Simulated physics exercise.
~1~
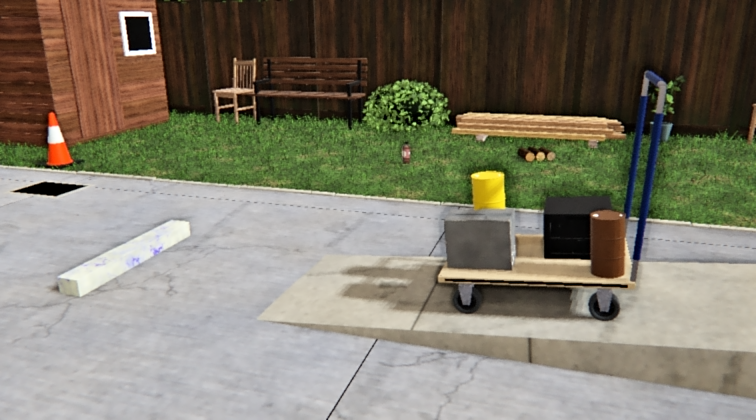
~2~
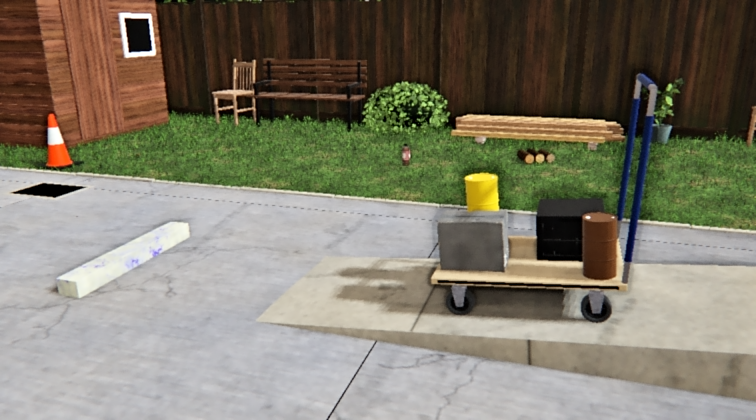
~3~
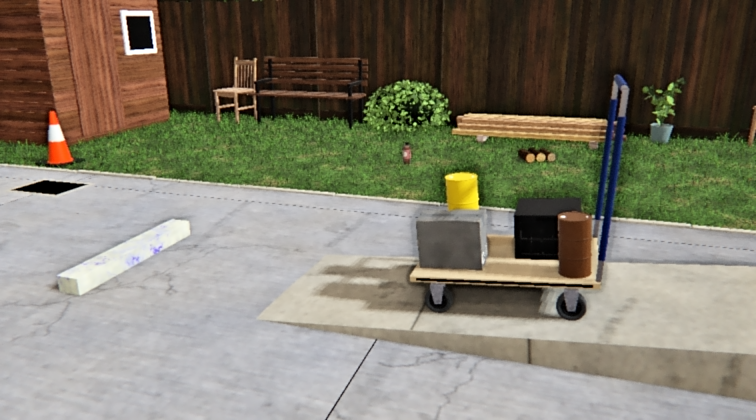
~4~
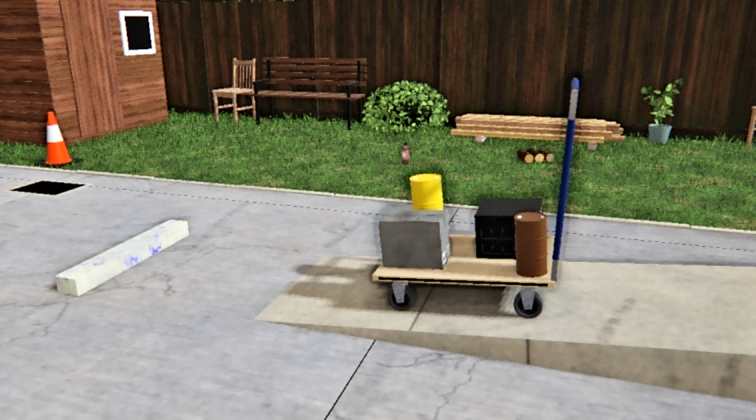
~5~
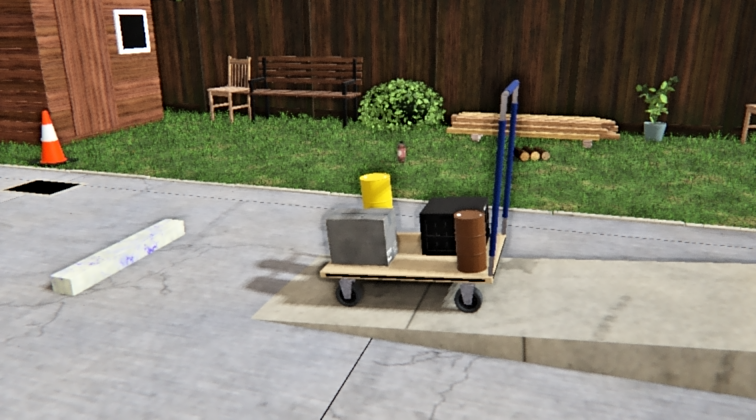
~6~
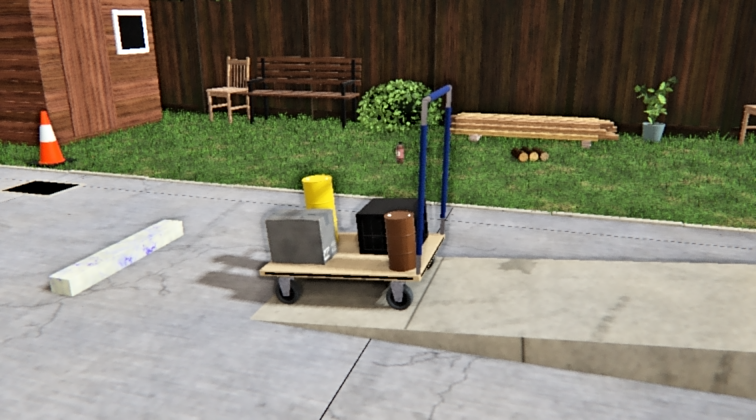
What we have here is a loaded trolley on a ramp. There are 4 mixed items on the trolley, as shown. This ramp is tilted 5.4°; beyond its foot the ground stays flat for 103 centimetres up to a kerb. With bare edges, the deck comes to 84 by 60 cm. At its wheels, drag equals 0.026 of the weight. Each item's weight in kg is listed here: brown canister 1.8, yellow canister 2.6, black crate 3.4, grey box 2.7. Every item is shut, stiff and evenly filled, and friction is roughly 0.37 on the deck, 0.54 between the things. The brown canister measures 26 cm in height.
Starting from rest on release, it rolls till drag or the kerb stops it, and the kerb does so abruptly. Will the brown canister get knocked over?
I expect it stays up.
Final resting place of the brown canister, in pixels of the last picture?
It finishes at roughly (180, 229).
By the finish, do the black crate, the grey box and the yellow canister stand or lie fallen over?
In the last frame the black crate remains up, the grey box does not stay up and the yellow canister does not stay up.
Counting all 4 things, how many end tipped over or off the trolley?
The number is 2.
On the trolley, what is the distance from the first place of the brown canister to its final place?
About 16 cm.
Then, 0.60 s after the last picture, 35 cm to the kerb.
Then, 1.00 s after the last picture, trolley at the kerb; brown canister slid 9 cm near (193, 230); black crate slid 9 cm; grey box slid 9 cm.
Then, 1.30 s after the last picture, trolley at the kerb; yellow canister and grey box now off the trolley; brown canister slid 17 cm near (180, 229); black crate slid 17 cm.
Then, 1.70 s after the last picture, trolley at the kerb; brown canister slid 17 cm near (180, 229); black crate slid 17 cm.
At rest, off the trolley and tipped over, yellow canister and grey box; not toppled but over 10 cm from the start, brown canister and black crate. Seen from the same camera at the end, brown canister near (180, 229).
